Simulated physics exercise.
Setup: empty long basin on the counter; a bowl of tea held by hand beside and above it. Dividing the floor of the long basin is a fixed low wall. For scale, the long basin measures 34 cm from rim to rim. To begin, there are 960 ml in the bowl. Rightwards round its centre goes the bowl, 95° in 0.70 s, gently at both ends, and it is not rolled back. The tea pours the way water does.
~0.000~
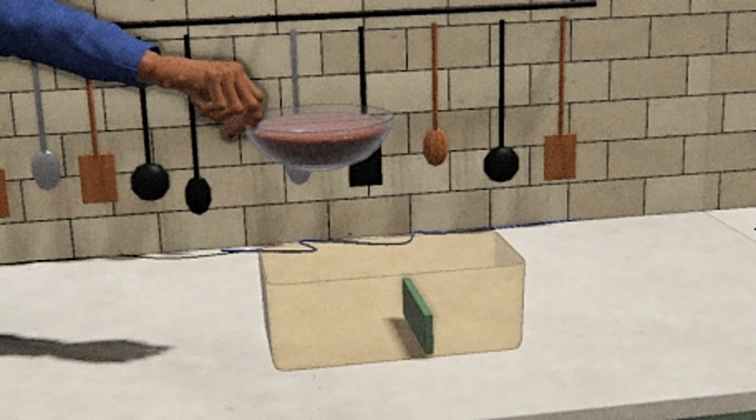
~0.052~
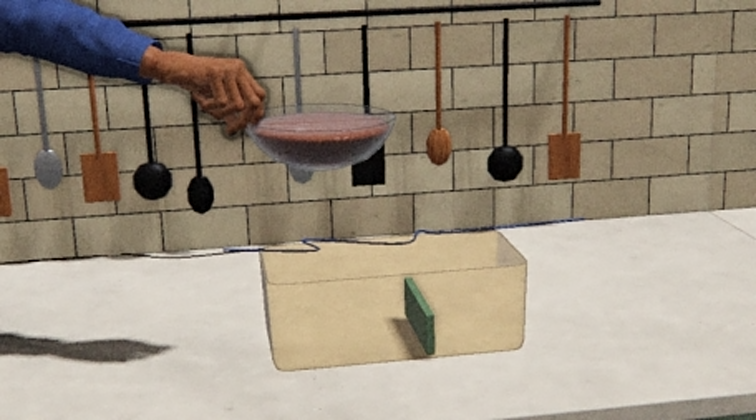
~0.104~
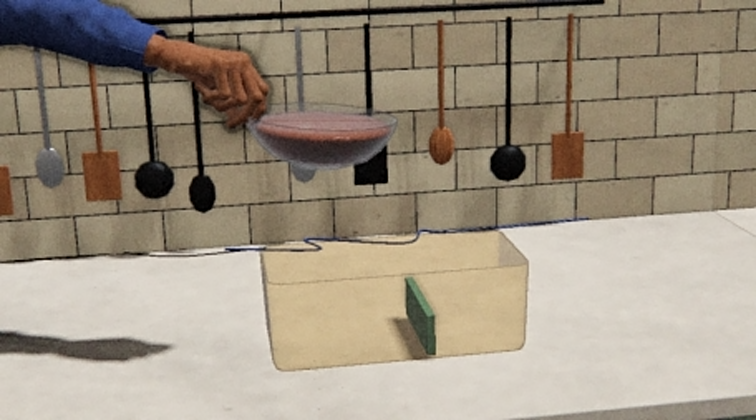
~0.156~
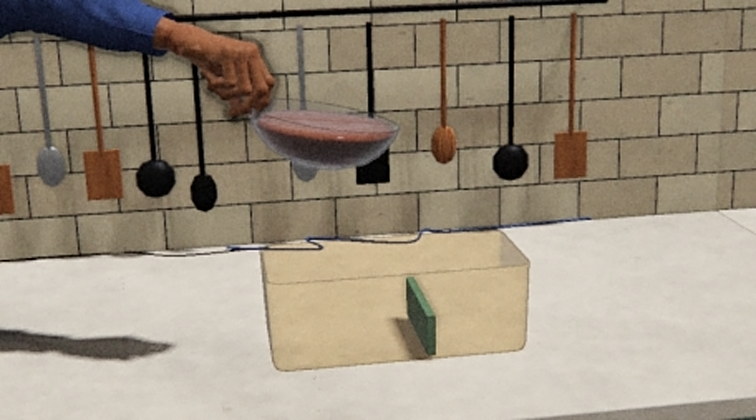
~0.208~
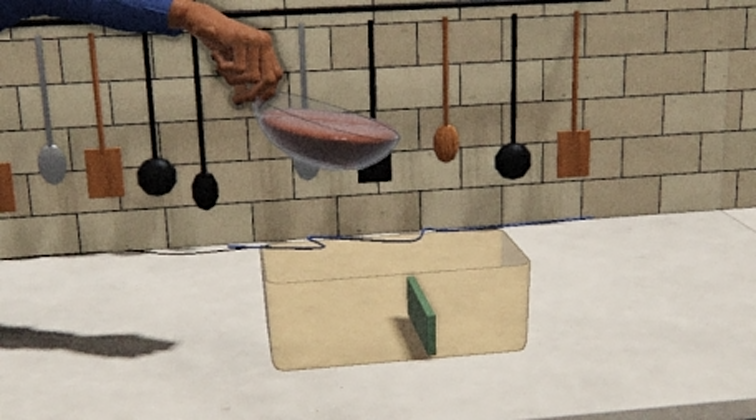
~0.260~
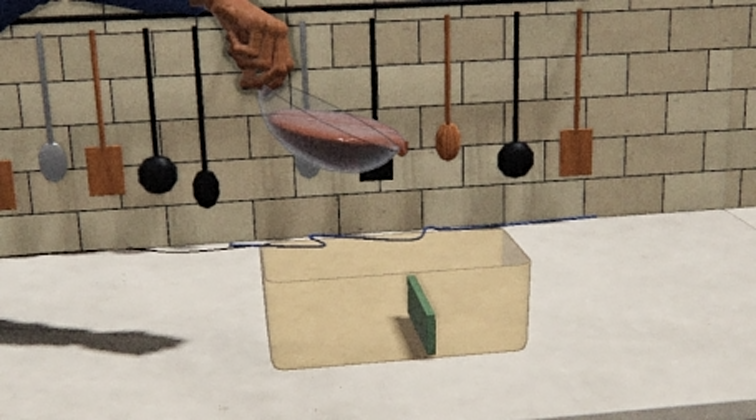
To begin with, a hand in a blue sleeve holds a clear bowl of reddish liquid level above a long, see-through basin with an upright green divider. The hand slowly tilts the bowl rightwards, then steepens it until a little liquid creeps over the right-hand rim.
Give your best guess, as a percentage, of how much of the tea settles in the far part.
I would say 61 per cent of it settles there.
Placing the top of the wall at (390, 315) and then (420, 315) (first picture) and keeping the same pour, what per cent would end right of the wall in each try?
It comes to 65 per cent, and then 45 per cent.
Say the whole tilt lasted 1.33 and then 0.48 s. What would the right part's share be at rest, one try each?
The first try gives around 85 percent, the second around 60 percent.
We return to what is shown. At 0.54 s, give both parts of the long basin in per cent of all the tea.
Left roughly 1, right roughly 52.
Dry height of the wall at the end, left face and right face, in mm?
Left about 48 mm, while the right is about 26 mm.
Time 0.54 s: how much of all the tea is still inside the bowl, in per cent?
Remaining: Near 5 % of the total.
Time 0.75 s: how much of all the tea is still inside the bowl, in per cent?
I'd say some 0 per cent remains.
By 0.54 s the tilt is 84° and 5 per cent is still to pour, 1 is left of the wall and 52 right of it.
By 0.75 s the tilt is 95° and 0 per cent is still to pour, 19 is left of the wall and 54 right of it.
By 0.96 s the tilt is 95° and 0 per cent is still to pour, 28 is left of the wall and 67 right of it.
By 1.20 s the tilt is 95° and 0 per cent is still to pour, 33 is left of the wall and 62 right of it.
At rest 34 per cent lies left of the wall, 61 right of it and 5 outside.
